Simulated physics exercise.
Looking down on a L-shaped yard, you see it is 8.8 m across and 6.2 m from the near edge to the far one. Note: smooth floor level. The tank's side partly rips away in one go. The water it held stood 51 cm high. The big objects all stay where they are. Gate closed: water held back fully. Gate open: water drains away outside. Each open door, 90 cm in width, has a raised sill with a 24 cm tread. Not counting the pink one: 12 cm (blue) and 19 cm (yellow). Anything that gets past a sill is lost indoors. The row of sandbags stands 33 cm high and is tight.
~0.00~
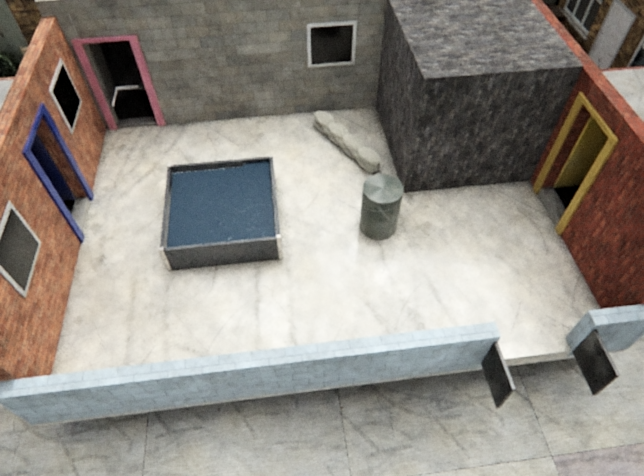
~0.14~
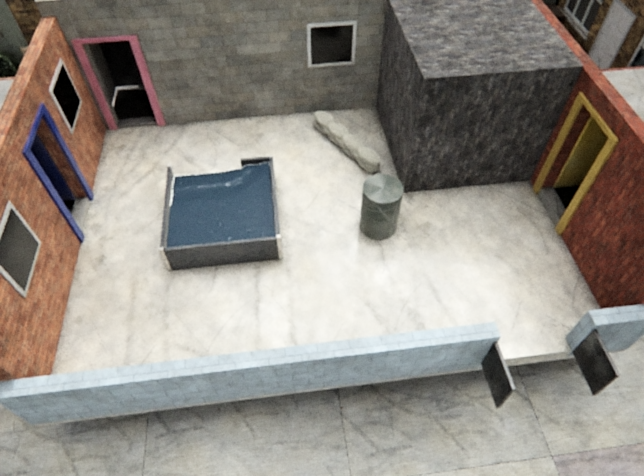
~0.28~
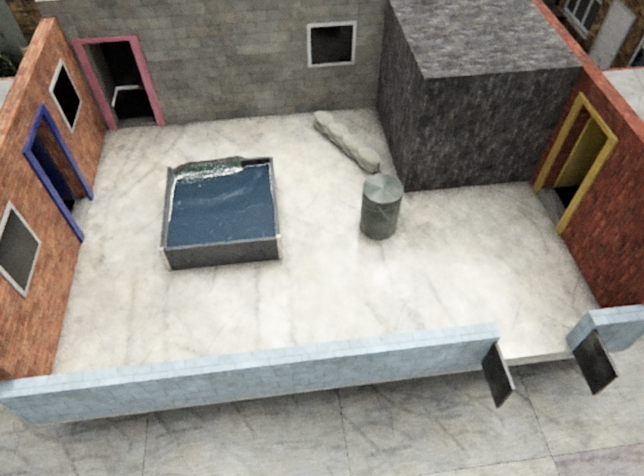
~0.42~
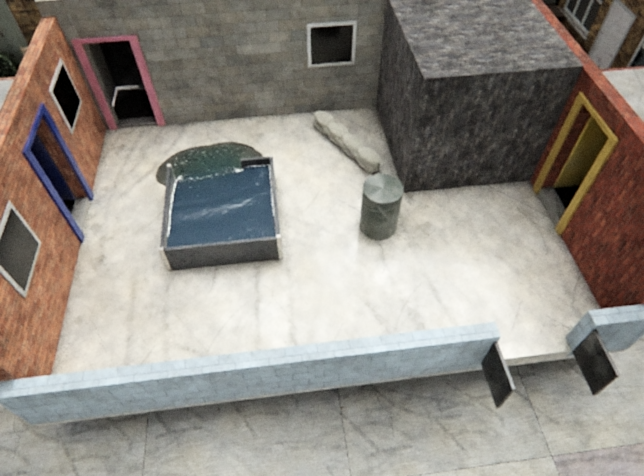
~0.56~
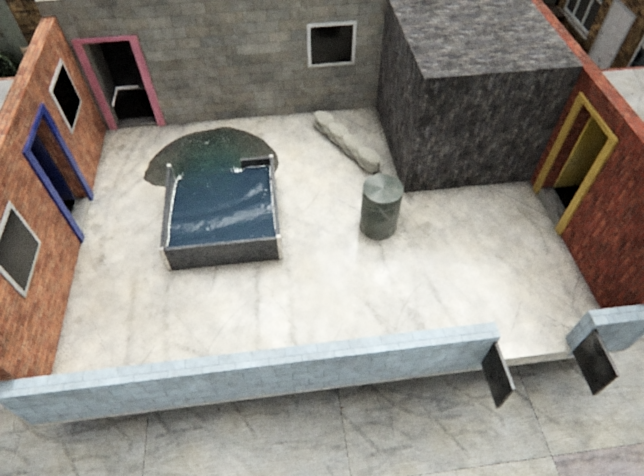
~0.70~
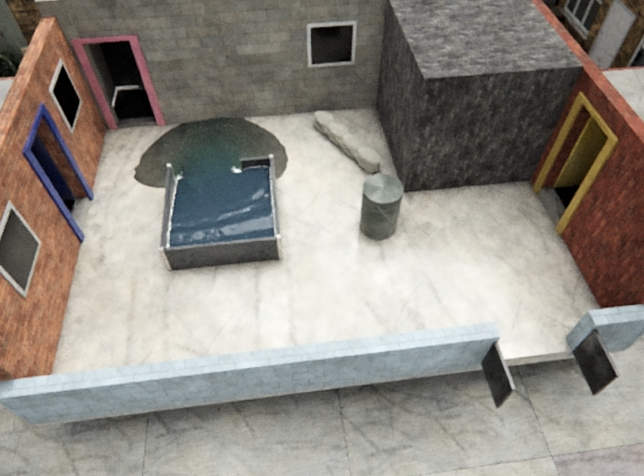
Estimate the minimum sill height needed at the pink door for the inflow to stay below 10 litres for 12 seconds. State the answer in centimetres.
An estimate of the minimum is 22 cm.
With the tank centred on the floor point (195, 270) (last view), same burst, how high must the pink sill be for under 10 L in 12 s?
Then close to 25 cm.
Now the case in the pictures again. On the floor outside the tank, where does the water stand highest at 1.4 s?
(204, 123).
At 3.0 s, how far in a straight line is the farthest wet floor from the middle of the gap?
Around 4.2 m from the gap.
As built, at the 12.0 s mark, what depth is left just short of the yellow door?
About 1.5 cm.
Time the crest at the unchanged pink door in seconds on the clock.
Crest at t of about 2.4 s.
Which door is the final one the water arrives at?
That would be the yellow door, last of all.
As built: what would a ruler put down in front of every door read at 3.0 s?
Blue door: 3 cm; yellow door: 0 cm; pink door: 18 cm.
After 1.4 s water covers 15 % of the floor, deepest (31 cm) near (204, 123); 9 cm at the pink door, 0 litres in over its 7 cm sill.
After 3.0 s water covers 25 % of the floor, deepest (28 cm) near (107, 131); 18 cm at the pink door, 60 litres in over its 7 cm sill.
After 12.0 s water covers 85 % of the floor, deepest (7 cm) near (375, 163); 5 cm at the pink door, 173 litres in over its 7 cm sill.
At the pink door as built, the water arrived by 1.3 s and peaked near 21 cm at 2.4 s.
Run again over the same 12 s with other heights there, 18 litres in over 19.5 cm, 4 litres over 26 cm. The limit of 10 litres is kept from about 22 cm up.
